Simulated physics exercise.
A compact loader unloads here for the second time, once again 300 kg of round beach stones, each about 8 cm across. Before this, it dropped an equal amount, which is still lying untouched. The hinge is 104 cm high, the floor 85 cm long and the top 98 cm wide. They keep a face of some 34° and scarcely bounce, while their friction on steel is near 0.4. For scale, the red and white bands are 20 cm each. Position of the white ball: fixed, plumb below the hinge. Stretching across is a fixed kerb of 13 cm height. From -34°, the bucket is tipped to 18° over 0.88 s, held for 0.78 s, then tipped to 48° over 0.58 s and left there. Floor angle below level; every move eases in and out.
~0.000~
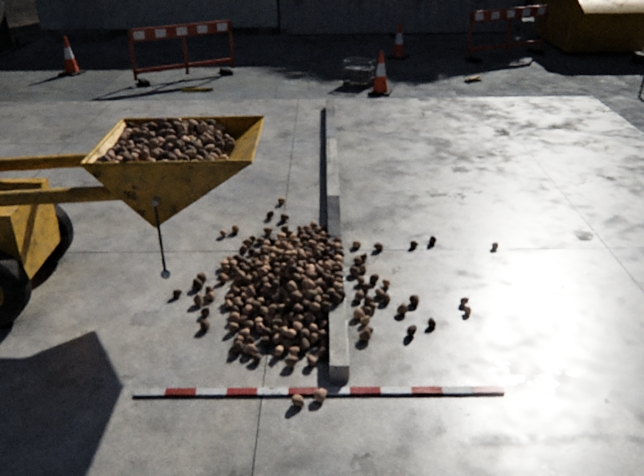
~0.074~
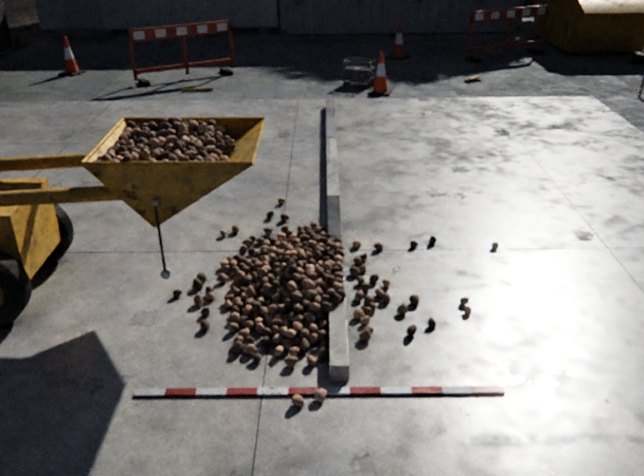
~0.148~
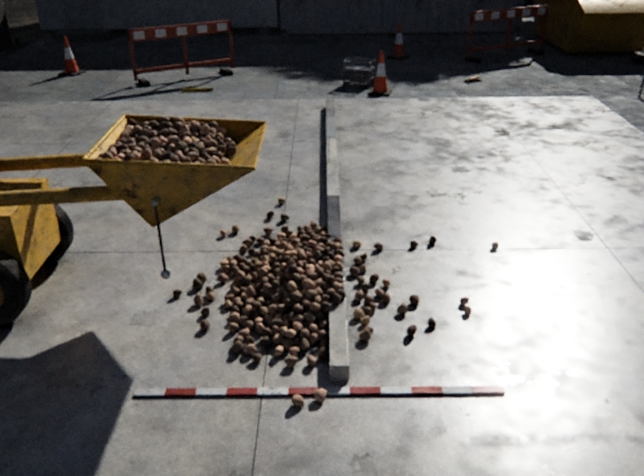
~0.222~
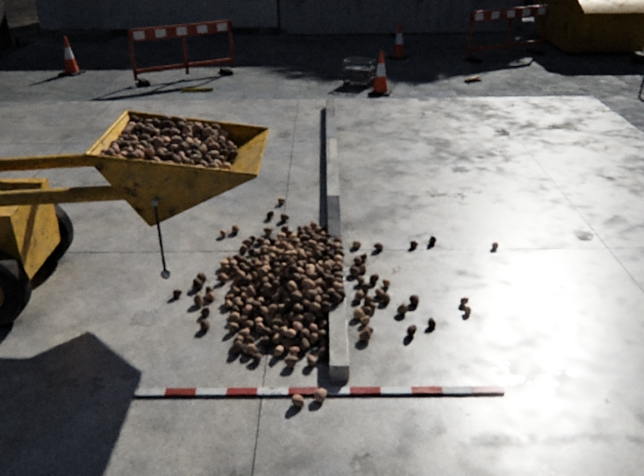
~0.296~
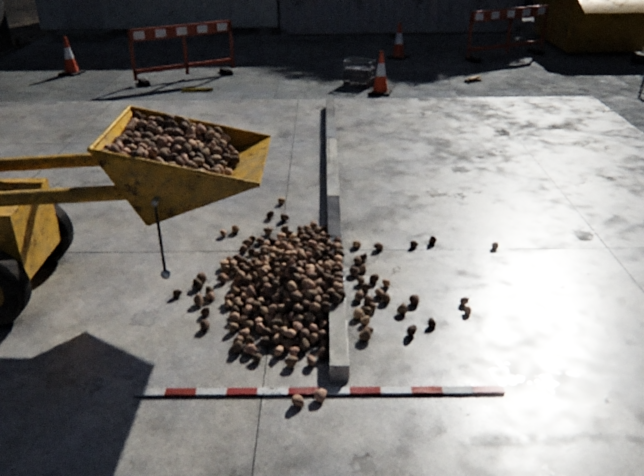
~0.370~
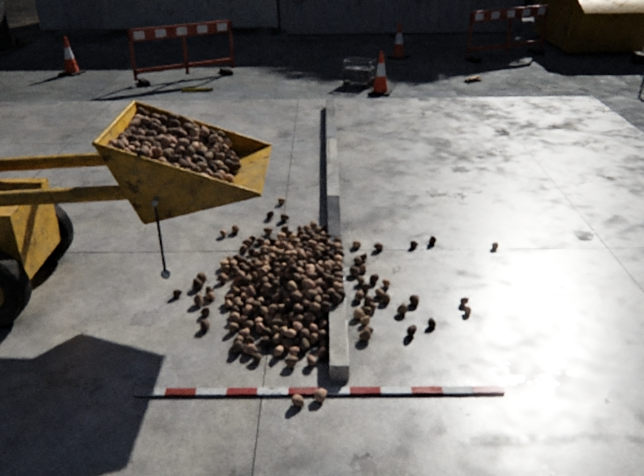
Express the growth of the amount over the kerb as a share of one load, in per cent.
Roughly 16 per cent of a load.
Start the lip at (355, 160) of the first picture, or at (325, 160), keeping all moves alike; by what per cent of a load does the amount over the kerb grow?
Roughly 90 and 70 per cent, in that order.
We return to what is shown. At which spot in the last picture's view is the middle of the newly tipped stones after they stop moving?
I'd put their centre close to (283, 275).
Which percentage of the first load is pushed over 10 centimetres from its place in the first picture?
Close to 10 per cent.
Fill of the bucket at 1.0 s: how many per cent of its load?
About 95 per cent is held.
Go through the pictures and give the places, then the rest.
In the first frame, the bucket is at -34°, its lip at (252, 162); the top of the load is at (180, 126). The earlier load is highest near (297, 264), 24 cm above ground level, 94 % on this side of the kerb, 6 % over the kerb.
In the second frame, the bucket is at -33°, its lip at (253, 164); the top of the load is at (173, 127); the stones move at 0.1 m/s on average.
In the third frame, the bucket is at -30°, its lip at (255, 169); the top of the load is at (162, 125); the stones move at 0.2 m/s on average.
In the fourth frame, the bucket is at -26°, its lip at (257, 176); the top of the load is at (149, 125); the stones move at 0.2 m/s on average.
In the fifth frame, the bucket is at -20°, its lip at (259, 185); the top of the load is at (142, 124); the stones move at 0.3 m/s on average.
In the sixth frame, lip at (261, 195), floor tilted -14°, highest stones at (142, 123); the stones move at 0.3 m/s on average.
After 0.7 s the floor is at 10°; in per cent of one load, 100 in the bucket, 94 on this side of the kerb, 6 over the kerb; the foremost stones are at (442, 283).
After 1.0 s the floor is at 18°; in per cent of one load, 96 in the bucket, 98 on this side of the kerb, 6 over the kerb; the foremost stones are at (442, 283).
After 2.7 s the floor is at 48°; in per cent of one load, 0 in the bucket, 179 on this side of the kerb, 21 over the kerb; the foremost stones are at (445, 263).
After 5.2 s the floor is at 48°; in per cent of one load, 0 in the bucket, 178 on this side of the kerb, 22 over the kerb; the foremost stones are at (445, 263). Net gain over the kerb, 16.
